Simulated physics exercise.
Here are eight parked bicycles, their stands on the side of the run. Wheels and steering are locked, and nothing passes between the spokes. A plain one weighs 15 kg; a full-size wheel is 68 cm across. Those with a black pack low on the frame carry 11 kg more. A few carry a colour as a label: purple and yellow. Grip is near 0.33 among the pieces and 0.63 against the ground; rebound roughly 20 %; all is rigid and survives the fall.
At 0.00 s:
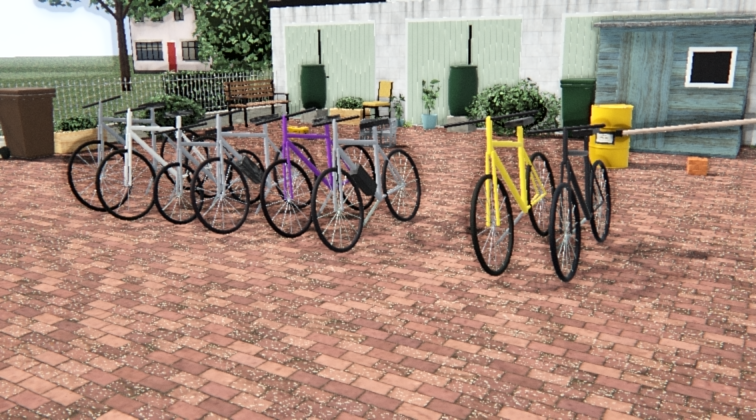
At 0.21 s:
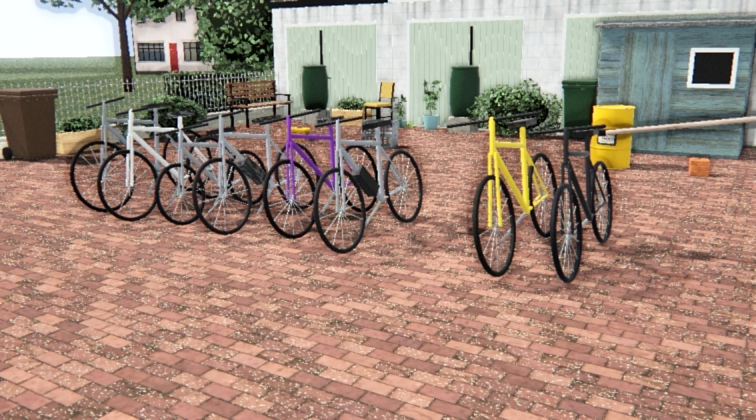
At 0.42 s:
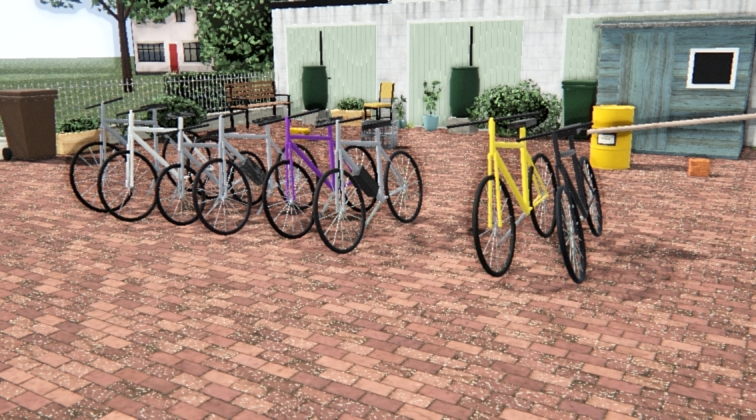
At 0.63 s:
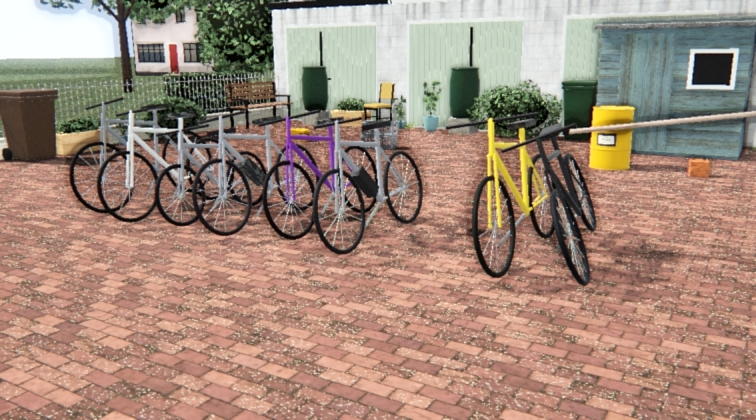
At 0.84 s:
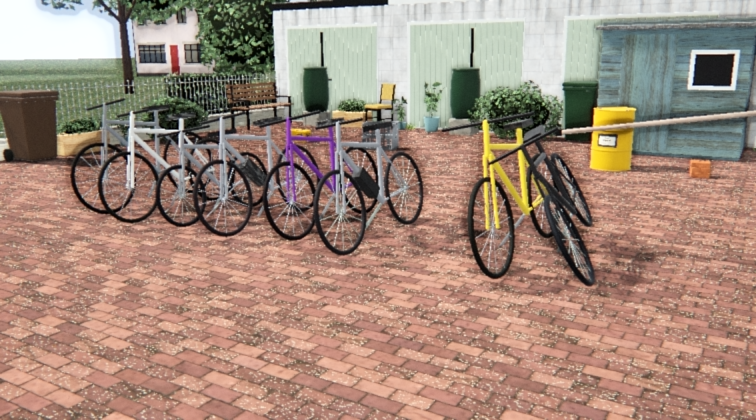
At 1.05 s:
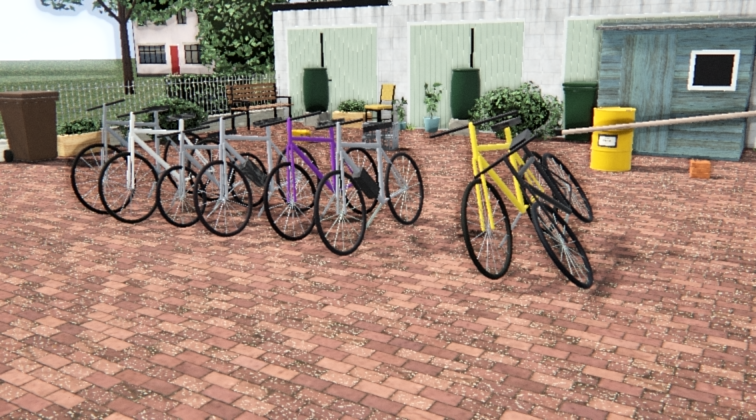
A long pole reaching in from the right pushes against the black bicycle at the right end of a row parked on brick paving. The black bicycle tilts left onto the yellow one beside it, which then leans slightly left, while the purple bicycle and the others stay upright.
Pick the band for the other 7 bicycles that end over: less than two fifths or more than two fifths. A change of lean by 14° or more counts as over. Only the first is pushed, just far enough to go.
Less than two fifths of them.
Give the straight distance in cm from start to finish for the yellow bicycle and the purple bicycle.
About: Yellow 60, purple 0.
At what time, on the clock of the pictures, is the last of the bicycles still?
At about 2.5 s.
Around 1.22 s, none of the 7 other bicycles over, 1 disturbed; yellow bicycle tipped 13°.
Around 1.48 s, 1 of the 7 other bicycles over; yellow bicycle tipped 30°.
Around 1.70 s, 1 of the 7 other bicycles over; yellow bicycle tipped 64°.
Around 2.42 s, 1 of the 7 other bicycles over; yellow bicycle tipped 70°.
Finally (2.9 s), 1 of the 7 other bicycles over; yellow bicycle tipped 68°; purple bicycle unmoved. That is 14 per cent. Six left standing. Seen by the last camera, middles, yellow bicycle near (440, 211), purple bicycle near (324, 169).
